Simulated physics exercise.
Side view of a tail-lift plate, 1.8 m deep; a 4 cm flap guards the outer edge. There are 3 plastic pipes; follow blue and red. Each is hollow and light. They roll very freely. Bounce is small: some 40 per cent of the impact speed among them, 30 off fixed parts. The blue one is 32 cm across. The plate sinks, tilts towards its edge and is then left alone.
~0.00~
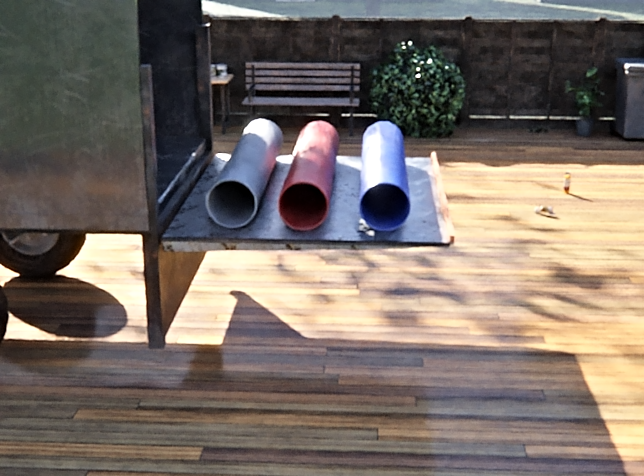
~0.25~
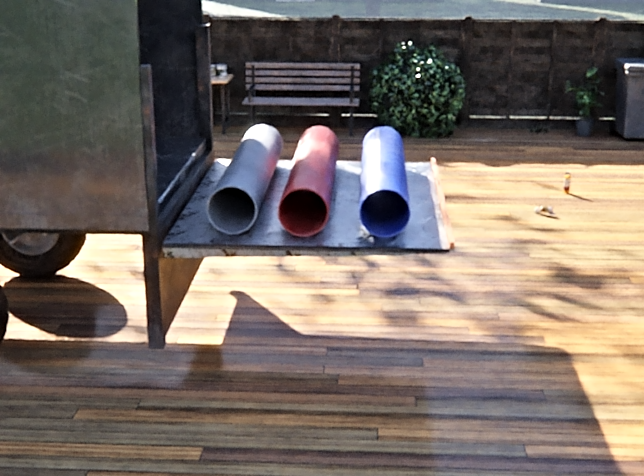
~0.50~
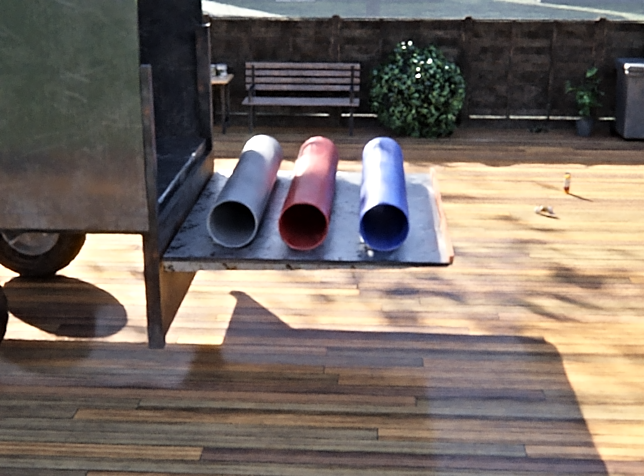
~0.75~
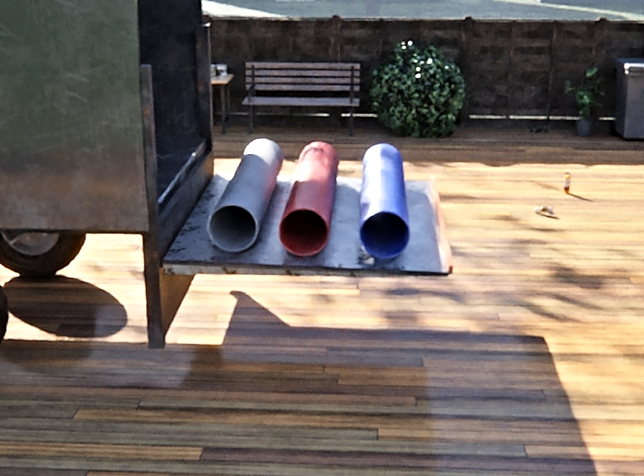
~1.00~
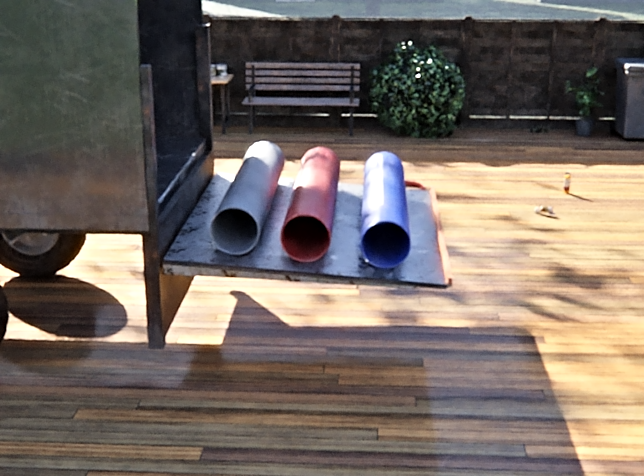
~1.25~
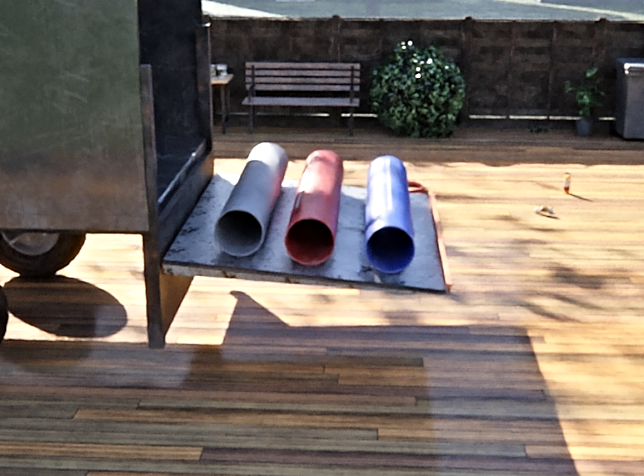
The footage shows three hollow pipes, gray, red and blue from left to right, lying side by side on a flat plate beside a wheeled metal body; the plate lowers, then tilts slightly down toward the right as the pipes shift slightly rightward.
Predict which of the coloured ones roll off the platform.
Blue remains on the lift, red remains on the lift.
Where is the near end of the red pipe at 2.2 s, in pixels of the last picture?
At about (362, 247).
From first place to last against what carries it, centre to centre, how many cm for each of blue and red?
About: Blue 30, red 50.
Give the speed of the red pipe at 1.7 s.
Near 0.3 m/s.
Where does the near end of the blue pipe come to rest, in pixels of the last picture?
At about (430, 254).
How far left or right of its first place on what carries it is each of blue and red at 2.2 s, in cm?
Blue 30 right, red 35 right.
After 1.7 s, blue is on the plate, 25 cm from the stop, rolling right; red is on the plate, 75 cm from the stop, rolling right; 0 gone from the plate.
After 2.2 s, blue is on the plate, 10 cm from the stop; red is on the plate, 55 cm from the stop, rolling right; 0 gone from the plate.
At rest (2.8 s), blue is on the plate, 10 cm from the stop; red is on the plate, 45 cm from the stop; 0 gone from the plate.
